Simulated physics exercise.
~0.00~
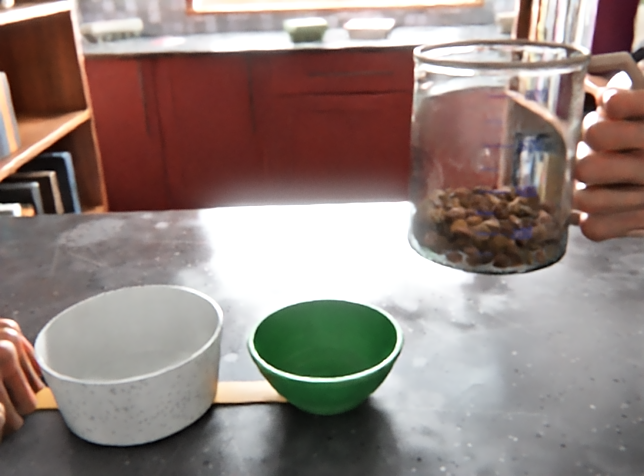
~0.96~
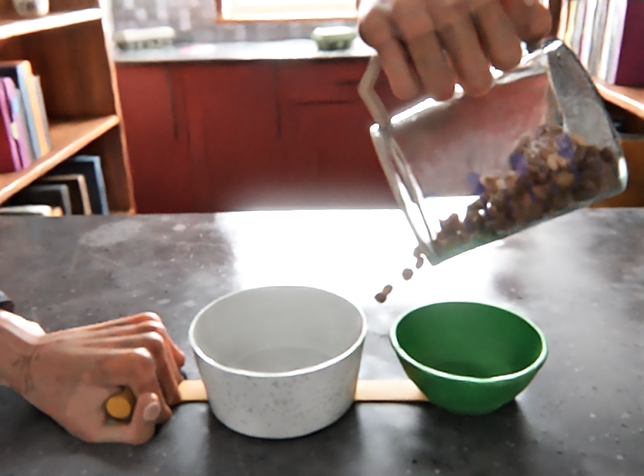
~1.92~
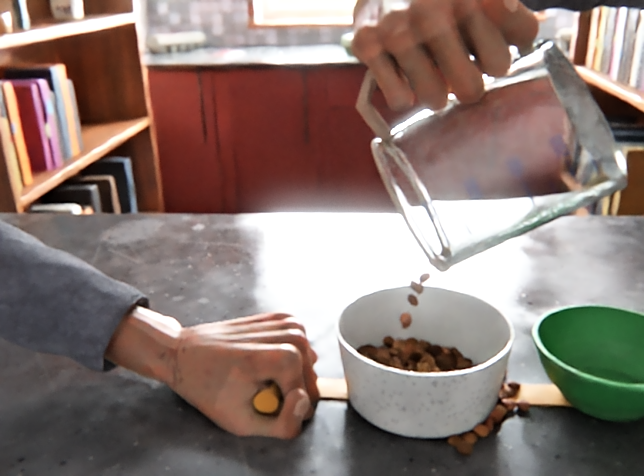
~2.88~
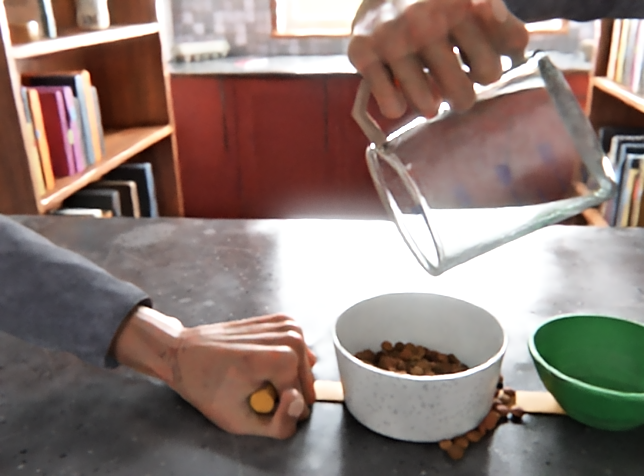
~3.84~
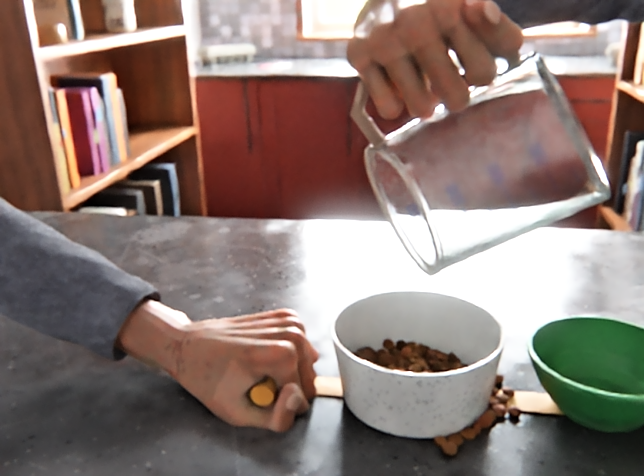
The footage shows one hand drawing a joined white dish and green bowl to the right across a dark table while another tips a glass jug of brown kibble, which pours mostly into the white dish, a few bits spilling beside it, leaving the green bowl empty.
